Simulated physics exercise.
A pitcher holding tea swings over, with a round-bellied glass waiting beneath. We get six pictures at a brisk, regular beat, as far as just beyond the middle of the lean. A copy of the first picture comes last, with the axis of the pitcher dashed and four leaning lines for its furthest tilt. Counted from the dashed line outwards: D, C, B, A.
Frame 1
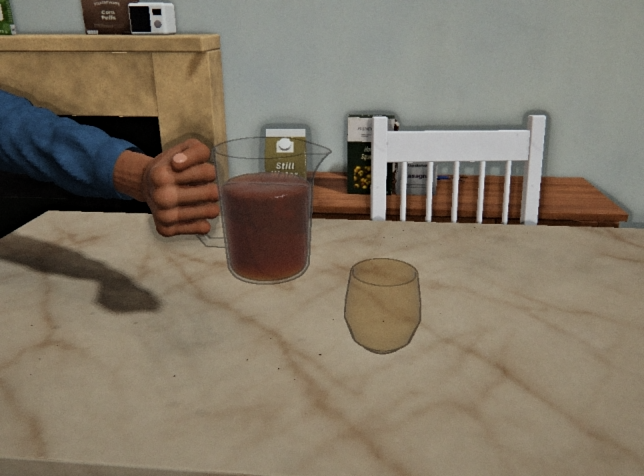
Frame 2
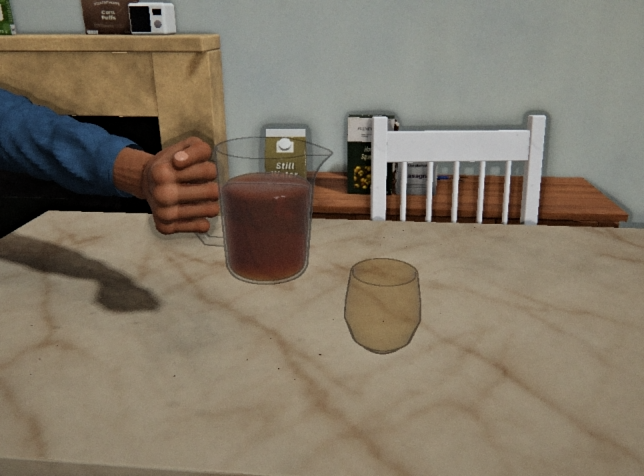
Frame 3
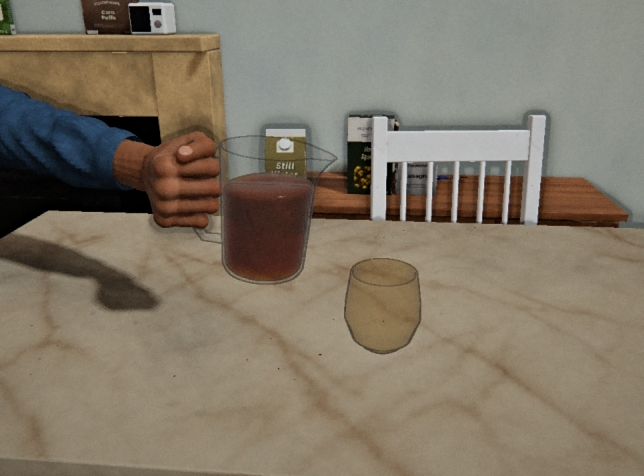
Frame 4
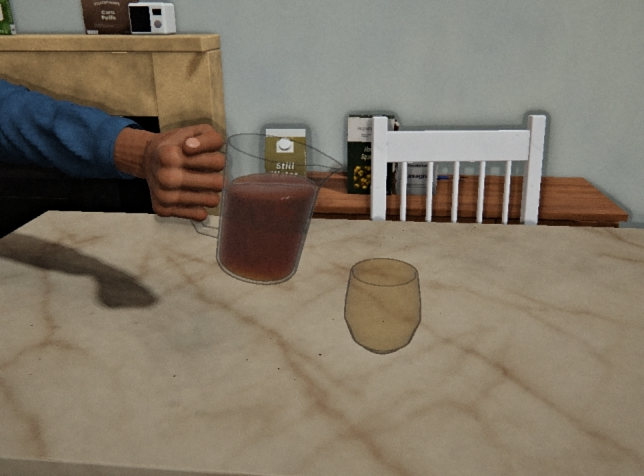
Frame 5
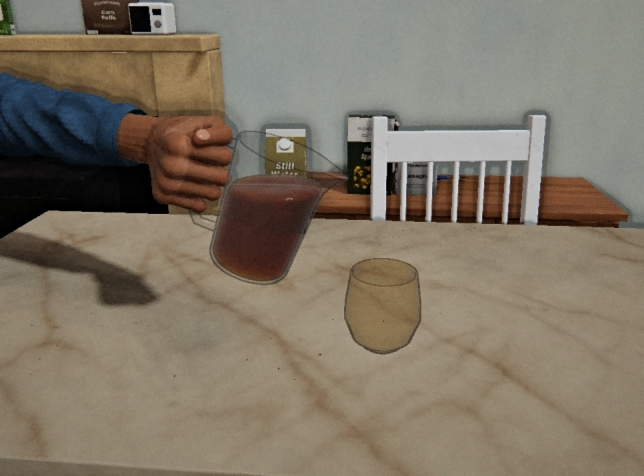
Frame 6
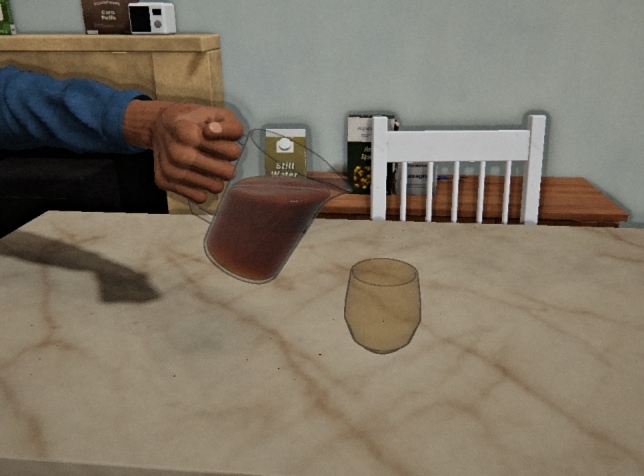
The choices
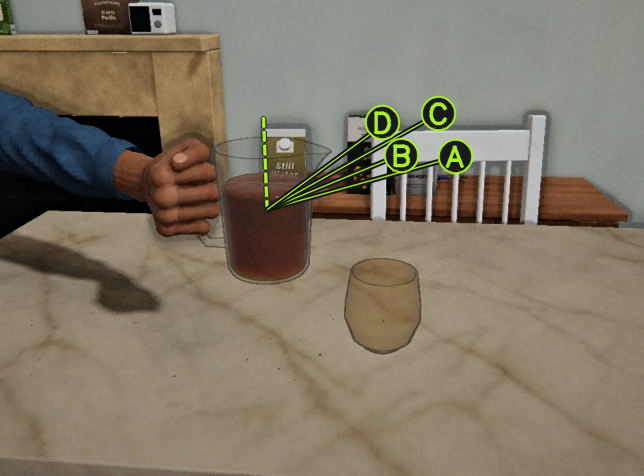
At the start, a hand in a blue sleeve holds a clear pitcher of reddish-brown liquid upright at the left of a round-bellied glass on a marble-patterned table. The hand then gradually tilts the pitcher rightward, its lip lowering toward the glass's side, while the liquid stays inside.
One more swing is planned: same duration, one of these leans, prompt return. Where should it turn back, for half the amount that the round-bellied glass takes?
The answer is mark C.
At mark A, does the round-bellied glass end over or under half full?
Over.
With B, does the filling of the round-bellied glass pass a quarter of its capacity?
Yes, clearly.
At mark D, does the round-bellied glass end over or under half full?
Under half.
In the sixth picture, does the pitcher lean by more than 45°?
No, it does not.
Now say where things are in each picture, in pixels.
Upright, lip at (330, 151); rim of the round-bellied glass round (384, 271); nothing has left yet.
Upright, lip at (331, 153); nothing has left yet.
Tipped about 6°, lip at (335, 158); nothing has left yet.
Tipped about 12°, lip at (341, 167); nothing has left yet.
Tipped about 20°, lip at (347, 177); nothing has left yet.
Tipped about 29°, lip at (351, 189); nothing has left yet.
On the marked copy, A at (439, 161); B at (384, 161); C at (423, 121); D at (369, 134).
For mark A, the round-bellied glass ends with about 92 % of what it can hold.
For mark B, the round-bellied glass ends with about 70 % of what it can hold.
For mark C, the round-bellied glass ends with about 48 % of what it can hold.
For mark D, the round-bellied glass ends with about 31 % of what it can hold.
